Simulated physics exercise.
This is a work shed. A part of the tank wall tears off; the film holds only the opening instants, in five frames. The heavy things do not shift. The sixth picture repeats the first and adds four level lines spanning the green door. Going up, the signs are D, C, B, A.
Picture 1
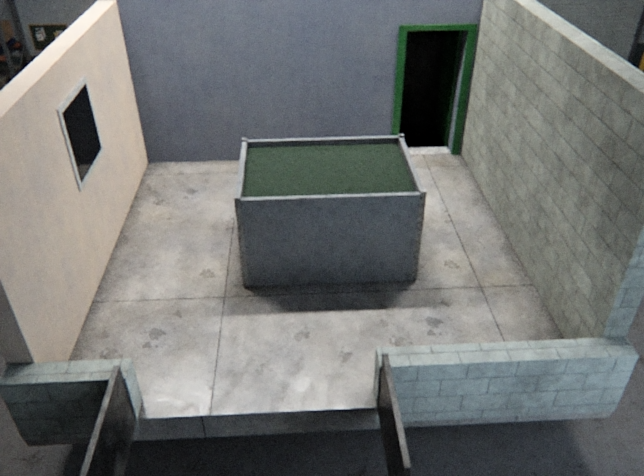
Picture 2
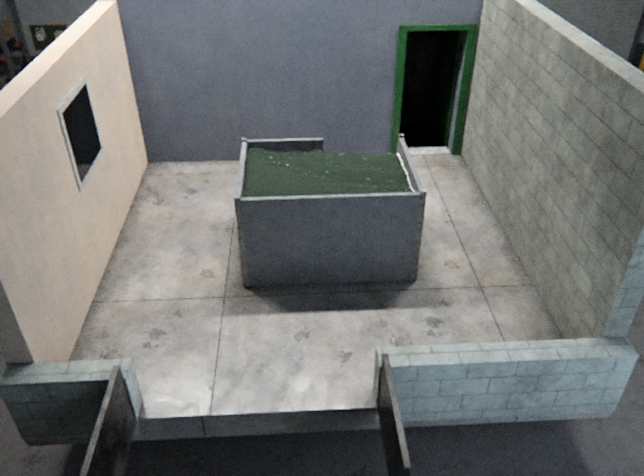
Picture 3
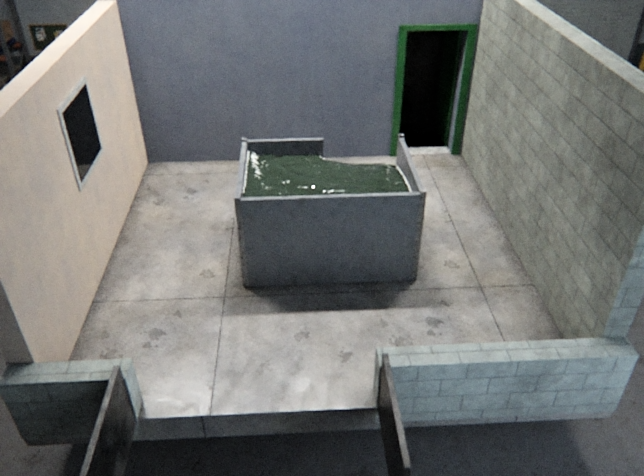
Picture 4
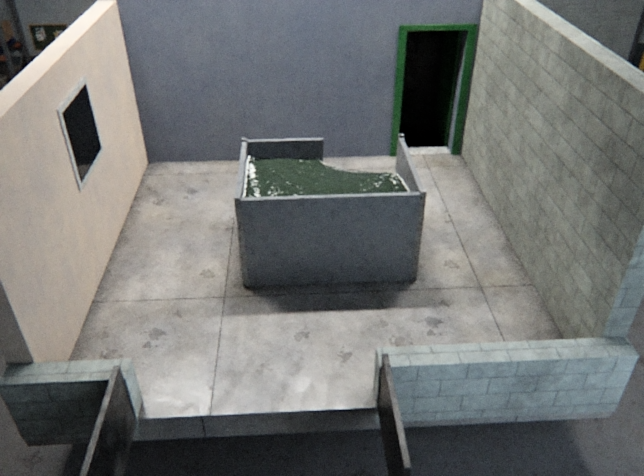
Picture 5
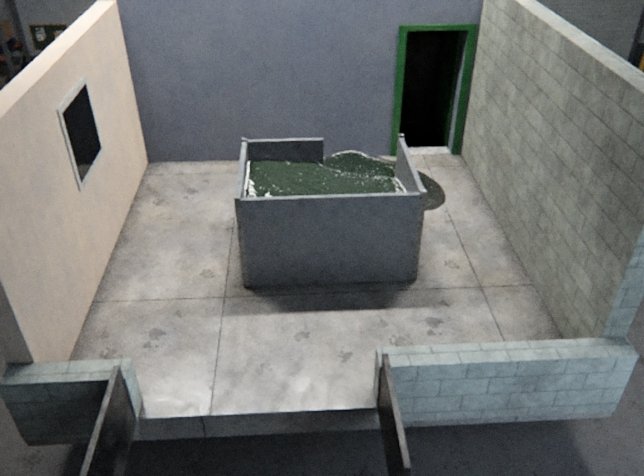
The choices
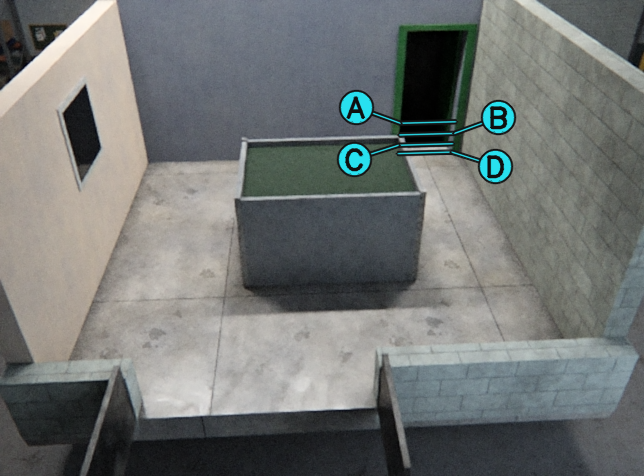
Green water in the grey tank dipped and sloshed about with white flecks, dropping lower inside the walls, then some showed on the floor past the right side, near the green doorway.
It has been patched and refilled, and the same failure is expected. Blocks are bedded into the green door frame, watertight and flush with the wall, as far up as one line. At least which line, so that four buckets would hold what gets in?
Height A.
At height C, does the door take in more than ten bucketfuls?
Yes.
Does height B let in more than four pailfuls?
Yes, it does.
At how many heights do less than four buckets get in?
One of the four.
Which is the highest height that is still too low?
Here it is height B.
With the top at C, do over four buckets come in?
Yes, it does.
On the marked copy, A at (428, 122); B at (426, 134); C at (425, 144); D at (424, 152); from the bottom up D, C, B, A.
Choosing A, a bucket or two gets in.
Choosing B, about 7 bucketfuls get in.
Choosing C, dozens of bucketfuls pour in.
Choosing D, dozens of bucketfuls pour in.
